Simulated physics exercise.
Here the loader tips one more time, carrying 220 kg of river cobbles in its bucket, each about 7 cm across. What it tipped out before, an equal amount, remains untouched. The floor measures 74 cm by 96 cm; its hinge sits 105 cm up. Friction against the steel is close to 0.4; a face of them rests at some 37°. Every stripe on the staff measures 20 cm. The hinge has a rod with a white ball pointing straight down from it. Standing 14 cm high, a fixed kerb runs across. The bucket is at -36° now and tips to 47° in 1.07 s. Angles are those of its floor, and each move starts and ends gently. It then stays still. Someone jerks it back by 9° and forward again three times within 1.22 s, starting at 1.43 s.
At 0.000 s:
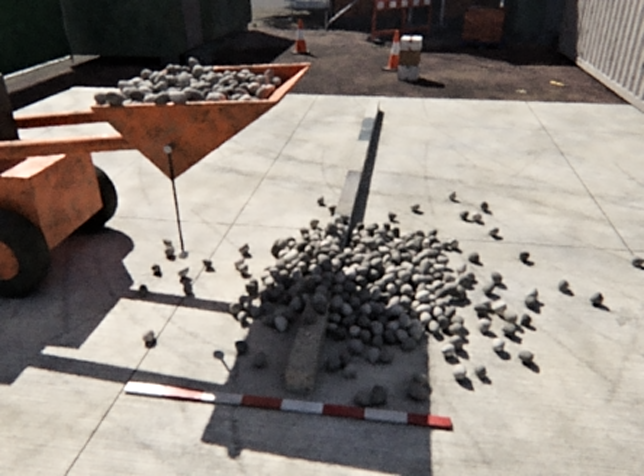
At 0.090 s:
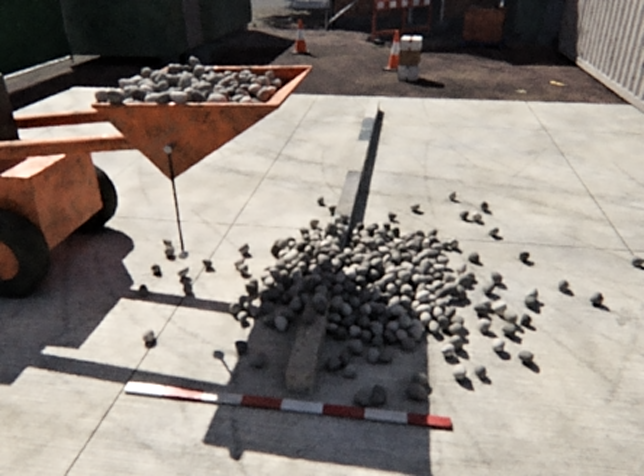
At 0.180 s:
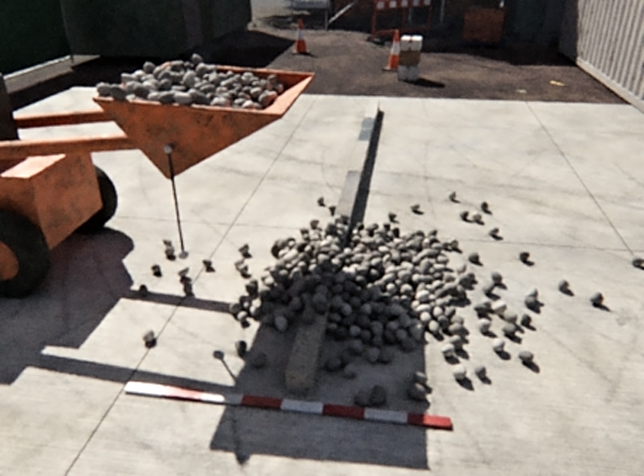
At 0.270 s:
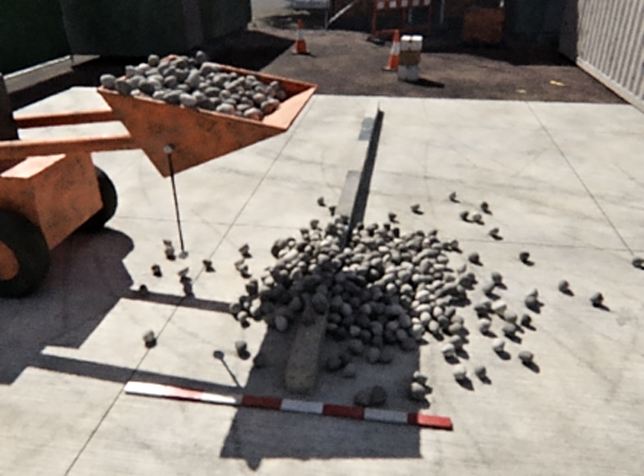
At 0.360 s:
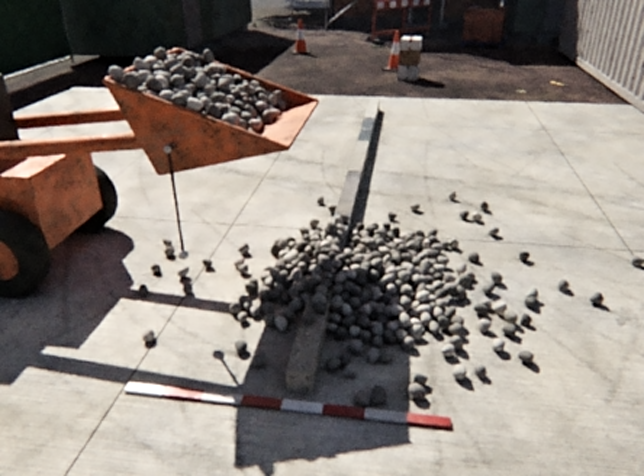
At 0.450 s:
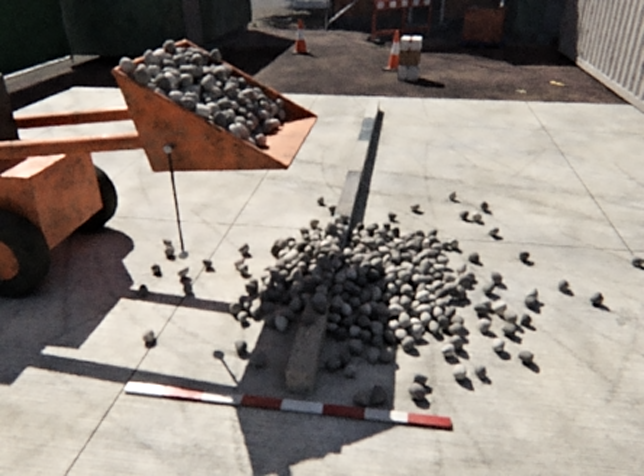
The loader's orange bucket of grey stones tilts down to the right beside a stone pile.
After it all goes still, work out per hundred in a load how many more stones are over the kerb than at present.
Around 21 stones per hundred.
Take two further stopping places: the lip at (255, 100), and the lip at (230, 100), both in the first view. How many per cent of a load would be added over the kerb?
Roughly 10 per cent, then 0 per cent.
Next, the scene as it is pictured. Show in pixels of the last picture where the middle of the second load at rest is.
Around (299, 266) in the last picture.
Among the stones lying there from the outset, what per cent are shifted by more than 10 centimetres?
Roughly 5 % of them.
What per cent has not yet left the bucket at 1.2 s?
Close to 35 in a hundred is still held.
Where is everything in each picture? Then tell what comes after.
The first frame shows lip at (277, 103), floor tilted -36°, highest stones at (179, 75). The earlier load is highest near (328, 255), 20 cm above ground level, 29 % on this side of the kerb, 73 % over the kerb.
In the second frame, the bucket is at -34°, its lip at (279, 106); the top of the load is at (174, 73); the stones move at 0.1 m/s on average.
In the third frame, the bucket is at -30°, its lip at (282, 116); the top of the load is at (175, 70); the stones move at 0.2 m/s on average.
The fourth frame shows lip at (286, 131), floor tilted -23°, highest stones at (174, 65); the stones move at 0.3 m/s on average.
The fifth frame shows lip at (288, 149), floor tilted -14°, highest stones at (174, 61); the stones move at 0.4 m/s on average.
The sixth frame shows lip at (288, 168), floor tilted -4°, highest stones at (183, 56); the stones move at 0.4 m/s on average.
After 0.8 s the floor is at 34°; in per cent of one load, 99 in the bucket, 30 on this side of the kerb, 73 over the kerb; the foremost stones are at (575, 296).
After 1.2 s the floor is at 47°; in per cent of one load, 33 in the bucket, 95 on this side of the kerb, 73 over the kerb; the foremost stones are at (575, 296).
After 3.1 s the floor is at 47°; in per cent of one load, 0 in the bucket, 108 on this side of the kerb, 94 over the kerb; the foremost stones are at (583, 306).
After 5.5 s the floor is at 47°; in per cent of one load, 0 in the bucket, 108 on this side of the kerb, 94 over the kerb; the foremost stones are at (583, 306). Net gain over the kerb, 21.
